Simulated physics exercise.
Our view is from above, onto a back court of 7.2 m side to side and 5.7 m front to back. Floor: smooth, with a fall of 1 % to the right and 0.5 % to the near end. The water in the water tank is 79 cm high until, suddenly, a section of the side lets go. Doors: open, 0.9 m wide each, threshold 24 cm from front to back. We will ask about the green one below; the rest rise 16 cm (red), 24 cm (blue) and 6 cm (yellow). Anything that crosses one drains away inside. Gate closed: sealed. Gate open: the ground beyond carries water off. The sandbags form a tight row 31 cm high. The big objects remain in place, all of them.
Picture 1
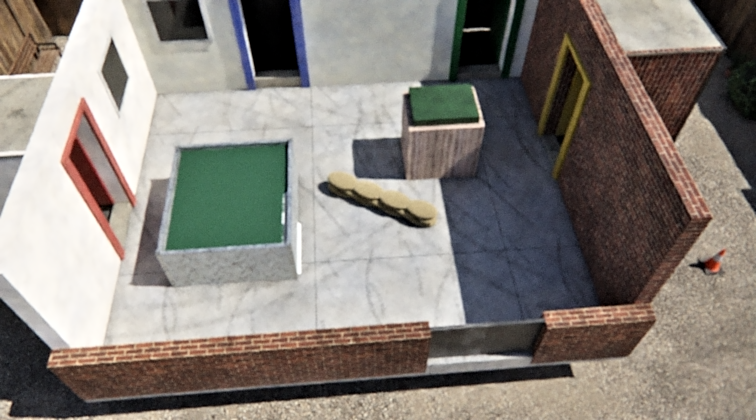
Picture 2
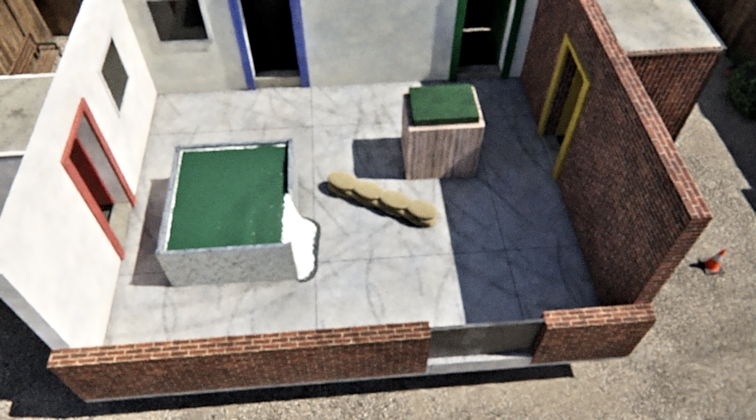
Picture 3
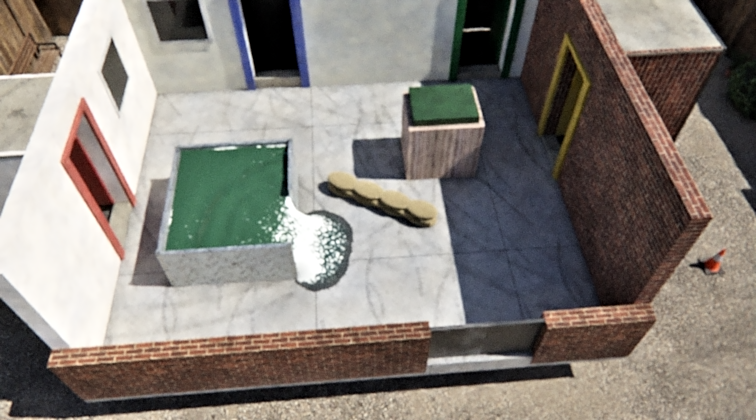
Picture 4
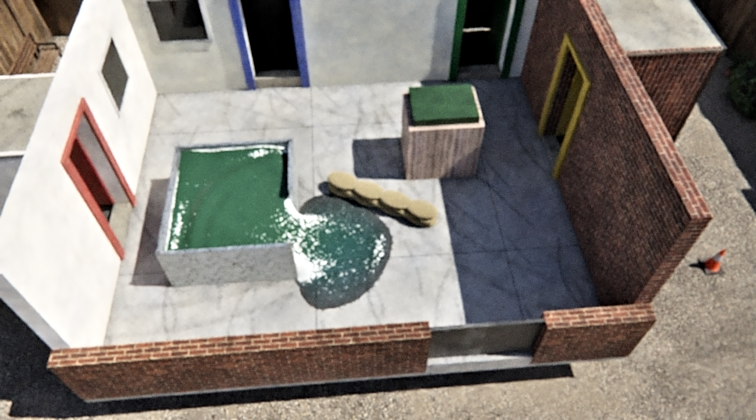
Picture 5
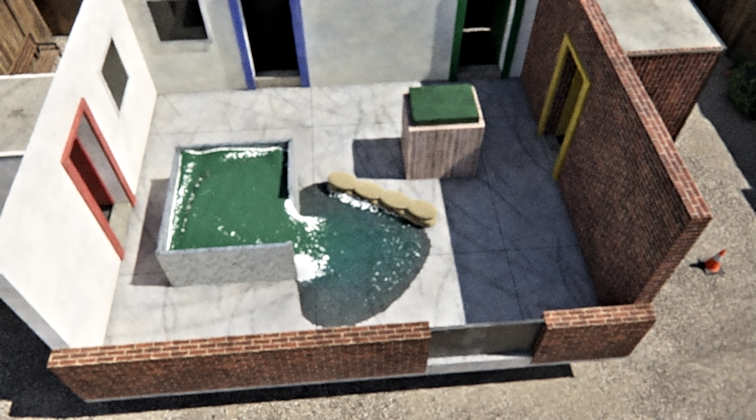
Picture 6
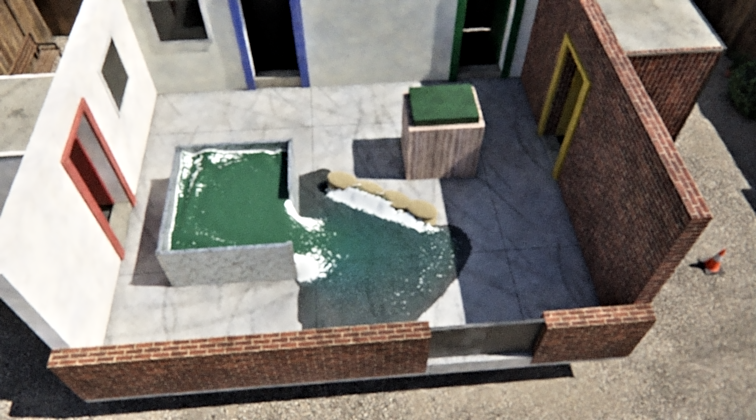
In a walled courtyard, green water pours from a tank's right side and spreads past sandbags.
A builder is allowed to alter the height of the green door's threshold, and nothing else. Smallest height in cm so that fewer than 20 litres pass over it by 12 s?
I would say 21 cm.
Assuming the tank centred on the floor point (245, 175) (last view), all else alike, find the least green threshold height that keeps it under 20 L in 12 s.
Close to 13.5 cm would do it.
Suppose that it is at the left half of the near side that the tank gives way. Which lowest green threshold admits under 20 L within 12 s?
It needs to be about 10.0 cm high.
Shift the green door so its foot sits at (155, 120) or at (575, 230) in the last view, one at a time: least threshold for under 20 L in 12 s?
7.0 and 18 cm.
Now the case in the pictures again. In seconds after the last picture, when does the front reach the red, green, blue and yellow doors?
The red door at 9.5 s, the green door at 3.4 s, the blue door at 5.5 s, the yellow door at 1.8 s.
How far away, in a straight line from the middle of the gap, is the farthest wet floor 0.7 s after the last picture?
The front is some 4.6 m out.
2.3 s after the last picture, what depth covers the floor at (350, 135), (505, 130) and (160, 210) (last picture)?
In order: Around 0, 1 and 0 cm.
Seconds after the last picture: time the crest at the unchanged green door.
The depth peaks at about 4.0 seconds.
Then, 0.7 s after the last picture water covers 30 % of the floor, deepest (38 cm) near (309, 259); it has not reached the green door.
Then, 2.3 s after the last picture water covers 35 % of the floor, deepest (42 cm) near (523, 329); it has not reached the green door.
Then, 11.3 s after the last picture water covers 95 % of the floor, deepest (12 cm) near (157, 97); 9 cm at the green door, 116 litres in over its 14 cm threshold.
At the green door as built, the water peaked near 27 cm, 3.9 s after the last picture.
Run again over the same 12 s with other heights there, 48 litres in over 18 cm, 7 litres over 24.5 cm. The limit of 20 litres is kept from about 21 cm up.
